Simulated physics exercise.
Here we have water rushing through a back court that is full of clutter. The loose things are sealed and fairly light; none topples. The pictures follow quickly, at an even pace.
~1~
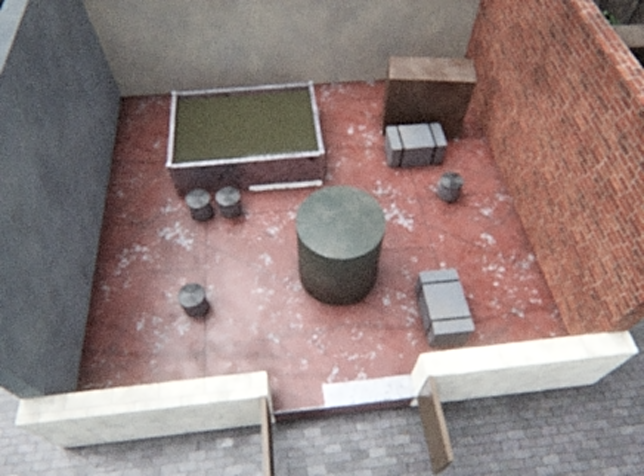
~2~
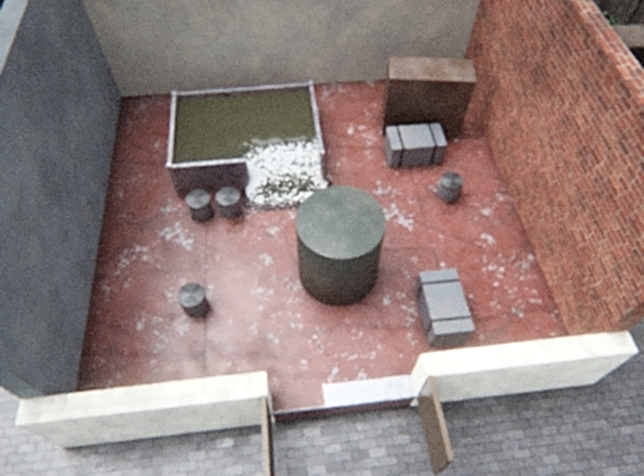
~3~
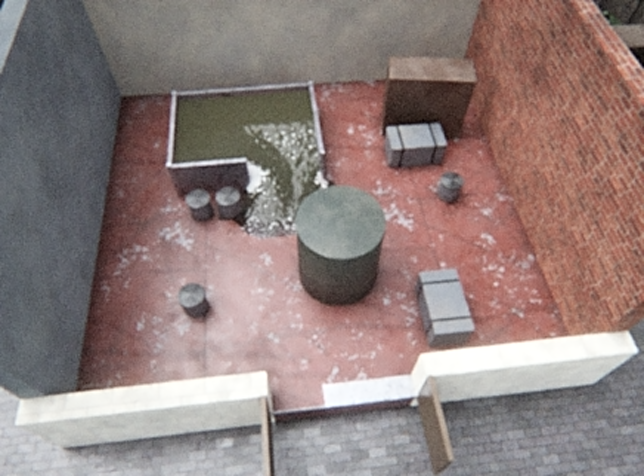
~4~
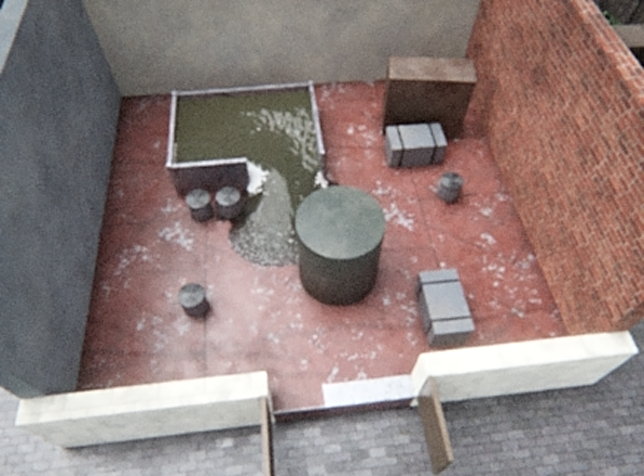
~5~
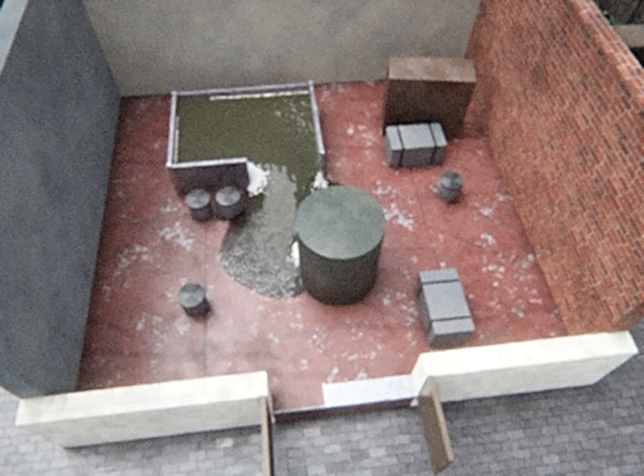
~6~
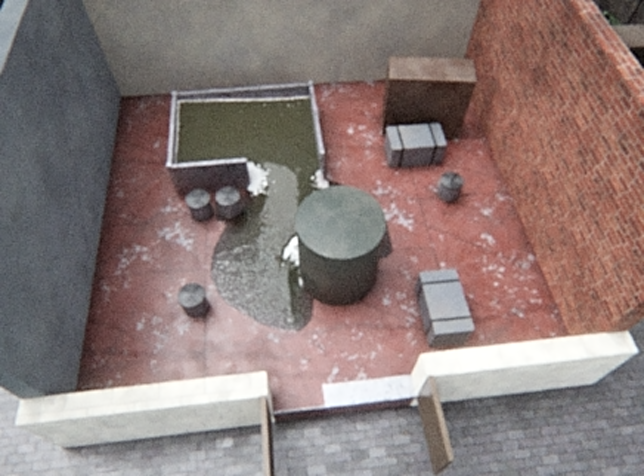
To begin with, a raised tank of murky green water stands in a walled court among a large drum, crates and small barrels. Then its front opens at the right and water bursts out in white foam, spreading across the red floor and around the drum, while the scattered objects stay put.
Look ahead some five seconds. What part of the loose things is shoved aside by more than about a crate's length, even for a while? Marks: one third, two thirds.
That comes to not even a third.
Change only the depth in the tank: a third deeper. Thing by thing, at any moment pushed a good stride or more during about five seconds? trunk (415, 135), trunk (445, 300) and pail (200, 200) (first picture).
As listed: Short of that, moved that far, no.
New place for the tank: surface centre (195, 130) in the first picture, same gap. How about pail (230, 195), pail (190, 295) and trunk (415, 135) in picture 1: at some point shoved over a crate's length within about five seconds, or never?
One after the other: Yes, pushed that far, never so far.
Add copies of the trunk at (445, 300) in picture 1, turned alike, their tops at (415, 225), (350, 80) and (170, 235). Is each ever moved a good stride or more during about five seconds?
One after the other: Yes, not that far, less than that.
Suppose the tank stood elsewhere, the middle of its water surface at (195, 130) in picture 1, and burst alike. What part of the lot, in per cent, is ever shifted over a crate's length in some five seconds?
Near 40 in a hundred.
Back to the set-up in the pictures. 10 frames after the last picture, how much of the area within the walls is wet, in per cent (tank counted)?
About 50 per cent.
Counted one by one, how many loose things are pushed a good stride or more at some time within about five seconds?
That makes 2.
A moment on, 0 of 7 are well off their spots; 0 afloat.
Next, 1 of 7 are well off their spots; 0 afloat.
Later, 2 of 7 are well off their spots; 1 afloat.
In the end, 2 of 7 are well off their spots, and 2 have been at some point; 0 afloat.
